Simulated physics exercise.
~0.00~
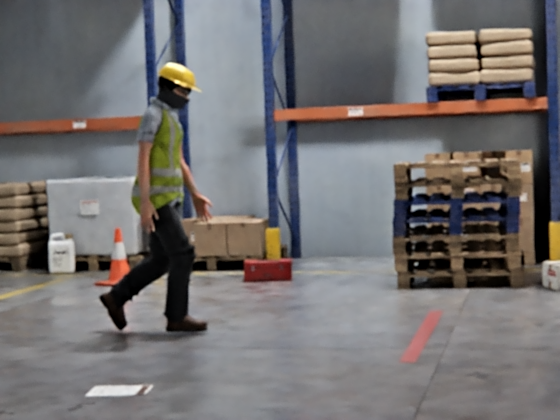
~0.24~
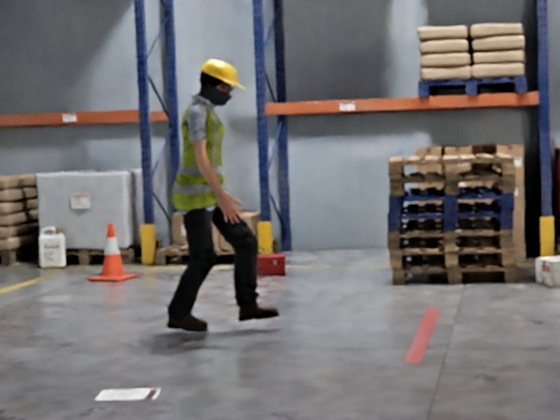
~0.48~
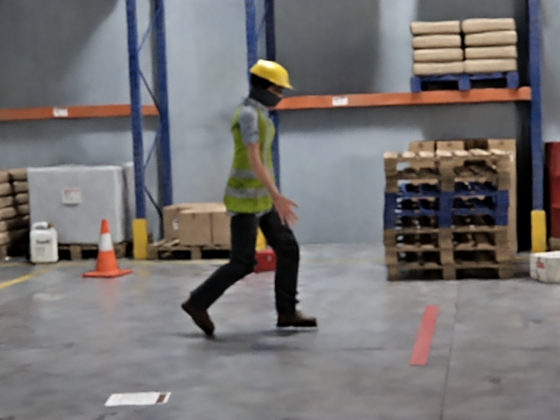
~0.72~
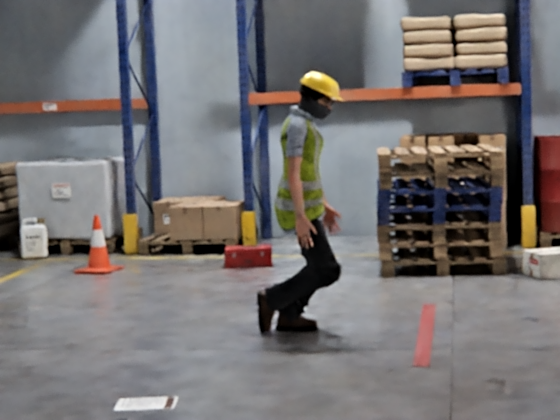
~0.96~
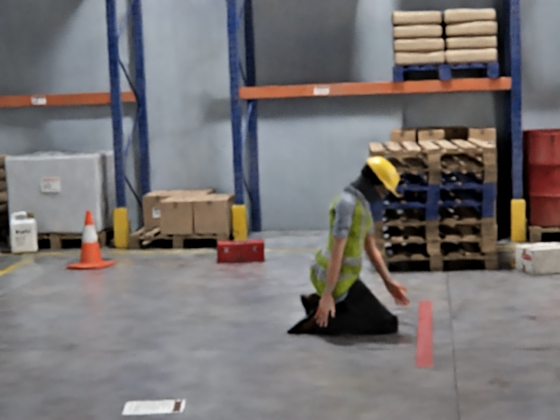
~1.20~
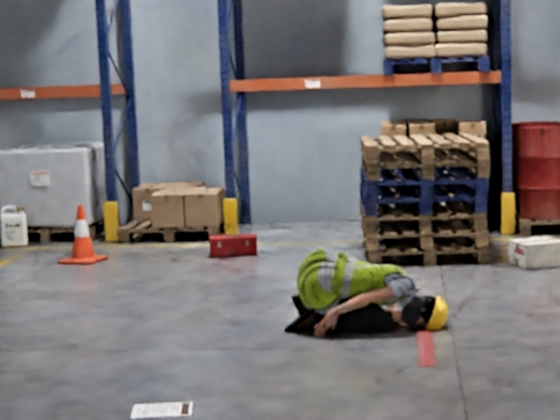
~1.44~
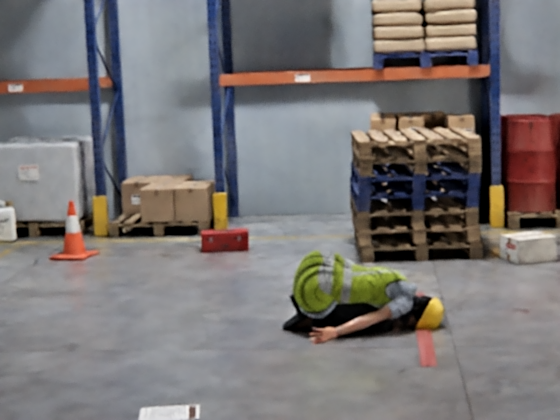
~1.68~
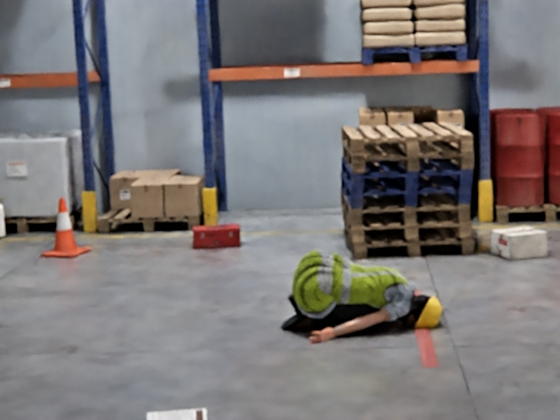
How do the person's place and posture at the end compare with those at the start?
At the start the person is upright and walking on the left side of the view. At the end they lie folded face down on the floor, right of the middle and close to the red tape.
